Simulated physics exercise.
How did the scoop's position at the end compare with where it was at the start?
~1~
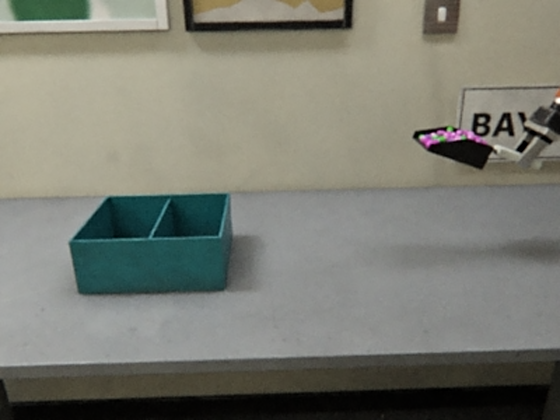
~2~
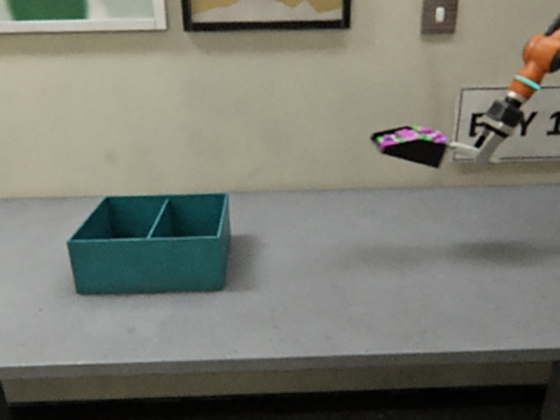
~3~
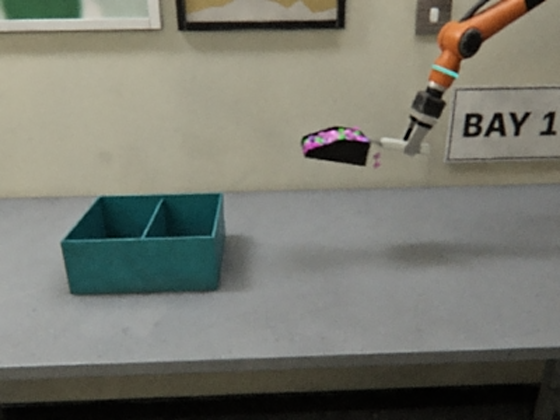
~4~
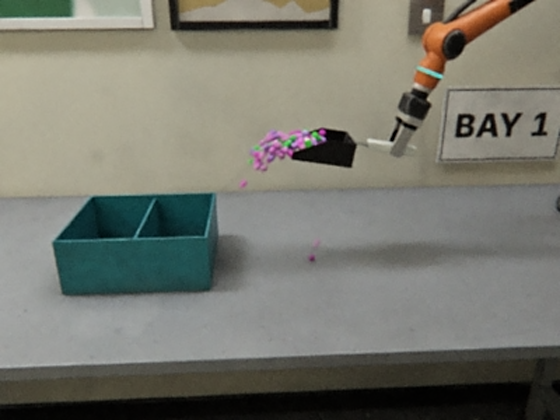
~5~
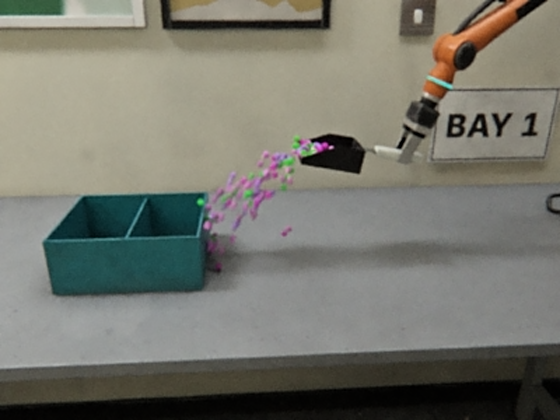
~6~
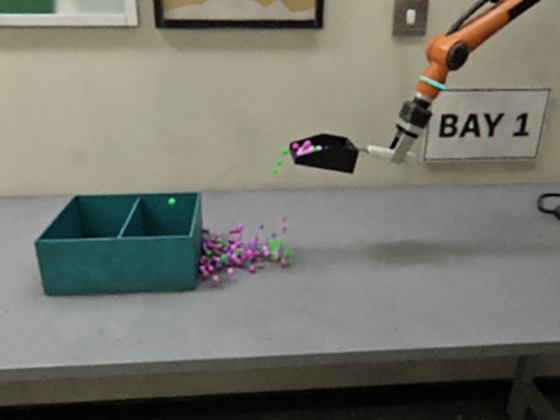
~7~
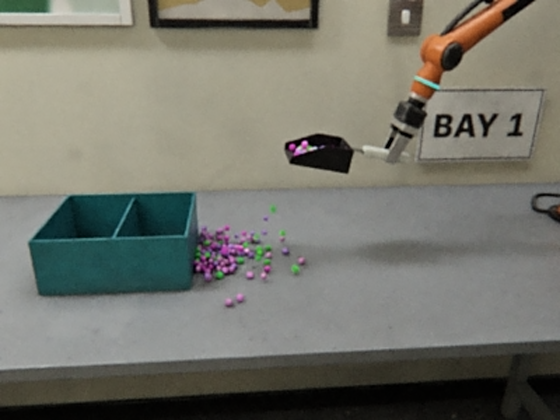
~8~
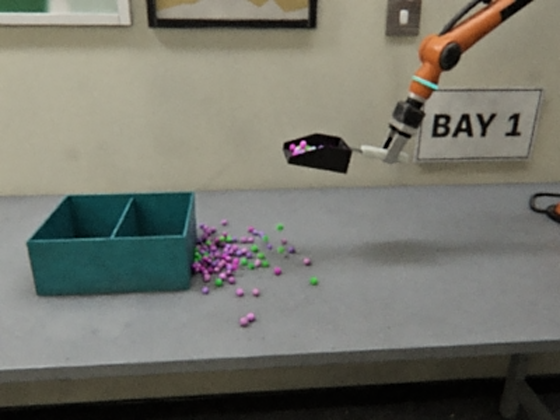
The scoop began over at the right side of the view and ended farther left, closer to the teal bin but still short of it, at about the same height.
